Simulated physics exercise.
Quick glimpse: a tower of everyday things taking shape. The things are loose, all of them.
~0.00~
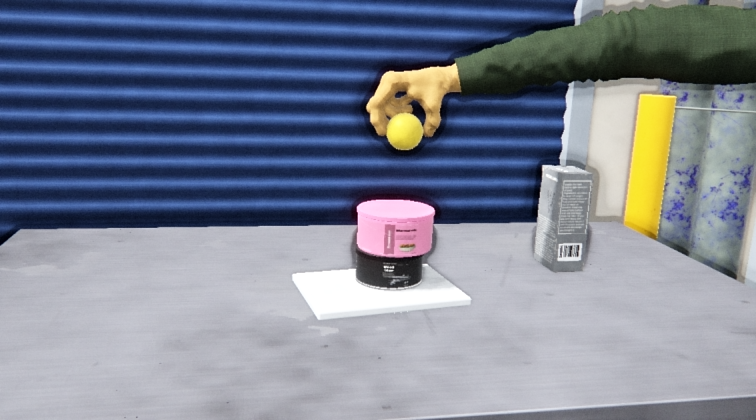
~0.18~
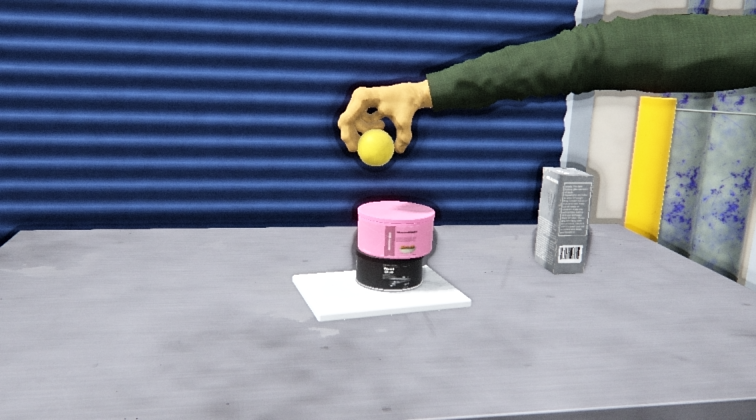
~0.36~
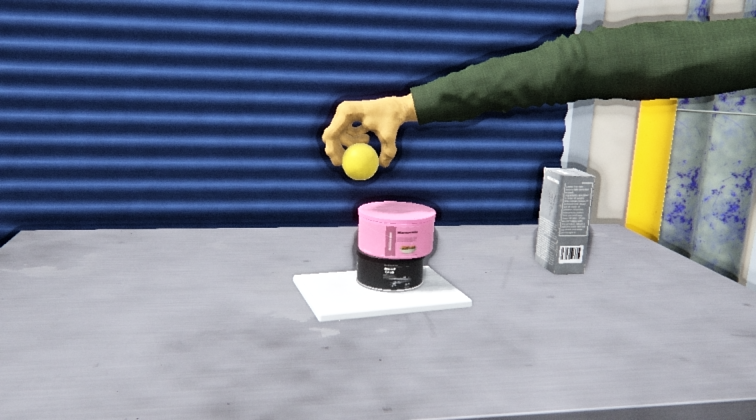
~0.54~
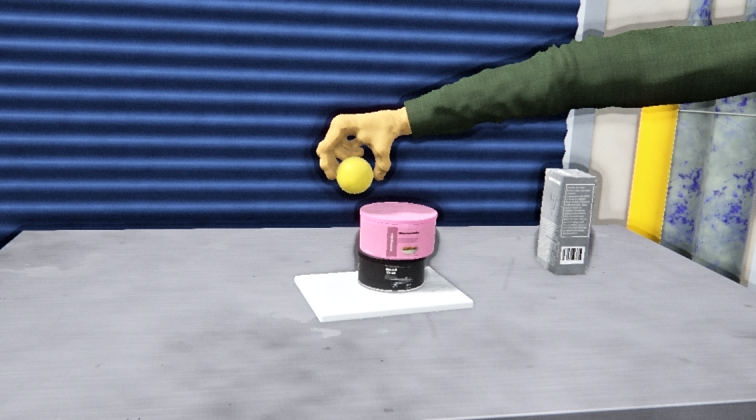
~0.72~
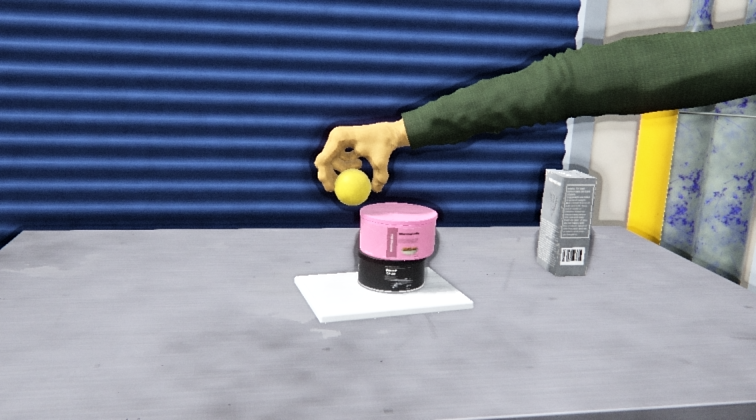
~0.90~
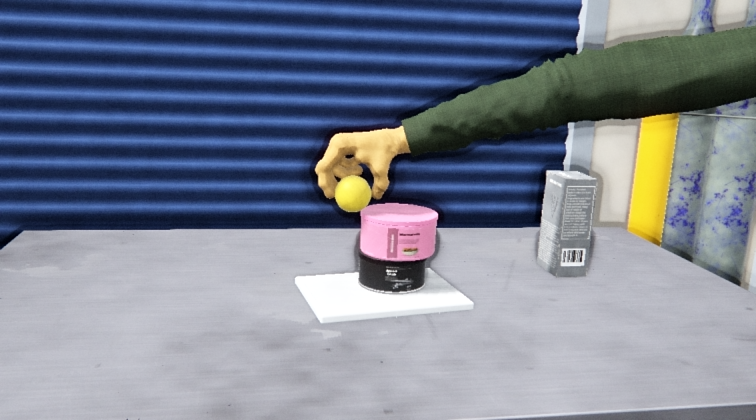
A hand lowers a yellow lemon leftward and down toward stacked pink and black tubs.
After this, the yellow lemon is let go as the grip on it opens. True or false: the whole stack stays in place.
False.
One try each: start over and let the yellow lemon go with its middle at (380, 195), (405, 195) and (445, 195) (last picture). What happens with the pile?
Lab note - case 1: No collapse; case 2: No collapse; case 3: Collapse.
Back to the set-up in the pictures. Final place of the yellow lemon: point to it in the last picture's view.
I'd point to roughly (317, 267).
By 1.20 s, yellow lemon now fallen.
By 1.70 s, nothing new.
When it is over (4.0 s), fallen, yellow lemon; the other 4 as before. End places, in pixels of the last picture, yellow lemon near (317, 267). The pile gives way.
